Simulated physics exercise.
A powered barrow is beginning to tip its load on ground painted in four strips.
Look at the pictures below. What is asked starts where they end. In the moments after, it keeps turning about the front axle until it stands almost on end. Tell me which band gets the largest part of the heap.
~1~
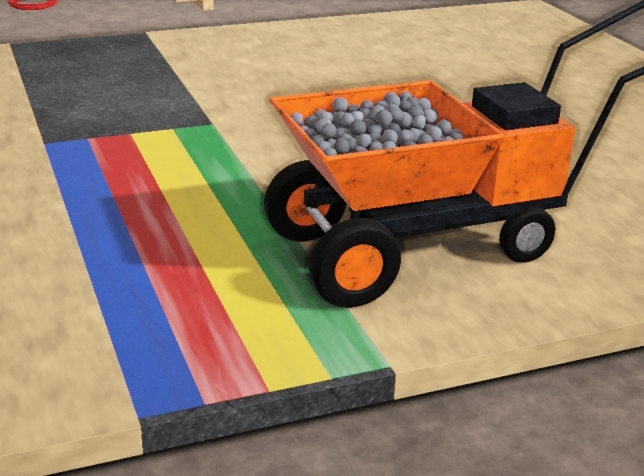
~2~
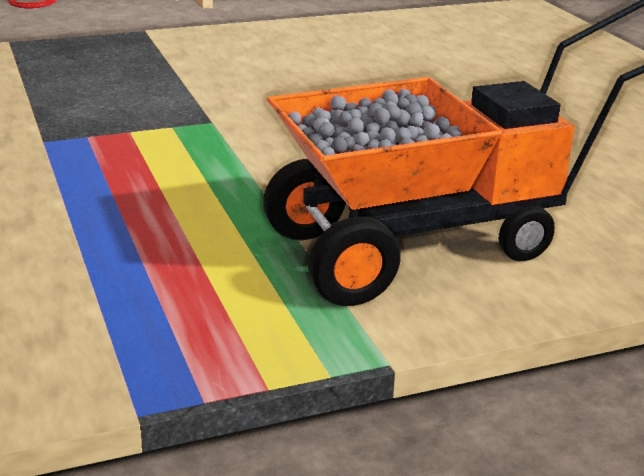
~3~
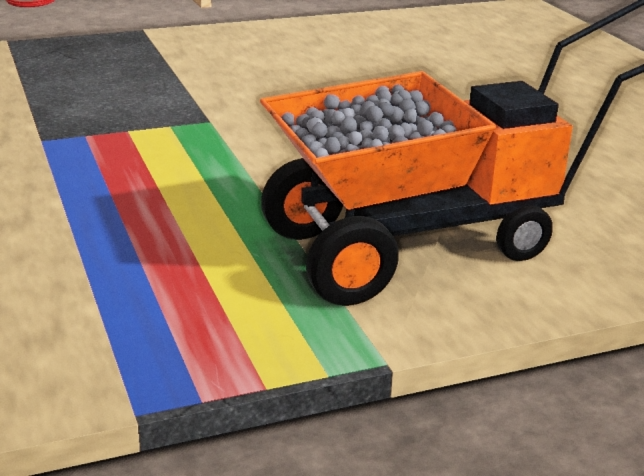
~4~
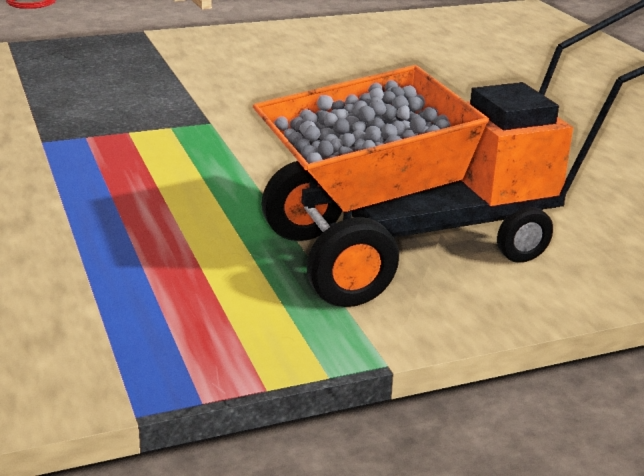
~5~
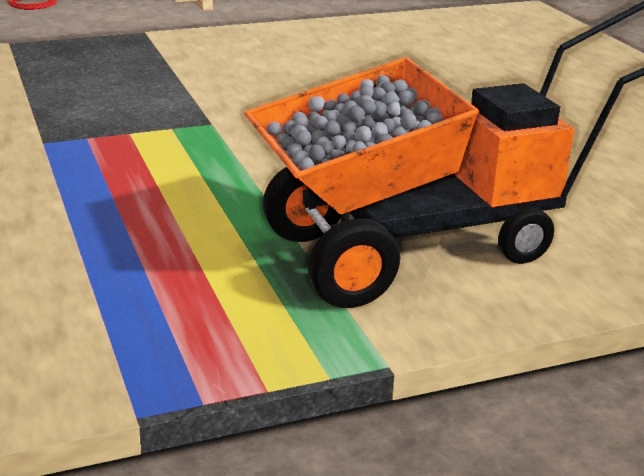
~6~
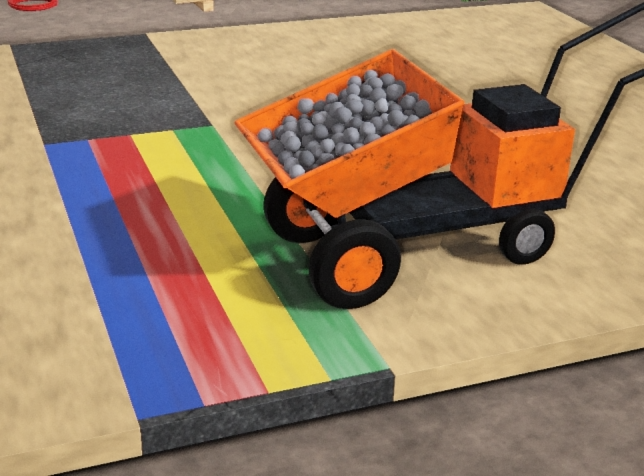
I would say the red band gets the largest part.
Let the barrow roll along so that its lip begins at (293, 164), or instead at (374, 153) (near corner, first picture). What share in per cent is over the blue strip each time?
40 % and 10 %, in that order.
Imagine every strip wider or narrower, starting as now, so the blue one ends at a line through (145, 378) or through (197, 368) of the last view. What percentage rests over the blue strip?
Shares: 30 %; then 30 %.
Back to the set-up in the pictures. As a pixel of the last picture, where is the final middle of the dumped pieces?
I'd mark it at roughly (171, 291).
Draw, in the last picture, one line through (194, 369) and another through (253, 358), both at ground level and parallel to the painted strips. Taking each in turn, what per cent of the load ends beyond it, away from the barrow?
Result, first then second: 30 %, 70 %.
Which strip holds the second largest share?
The next one is the blue one.
Shortly afterwards, skip tipped steeply; the whole lot in the skip.
Next, skip tipped steeply; the bulk in the skip; a little over the red strip; only a few over the blue strip; only a few falling.
Some moments later, skip tipped right over; near a third in the skip; only a few over the yellow strip; near a third over the red strip; near a quarter over the blue strip; a little off the paint.
In the end, skip tipped right over; near a quarter in the skip; none at all over the green strip; a little over the yellow strip; near a third over the red strip; near a quarter over the blue strip; a little off the paint.
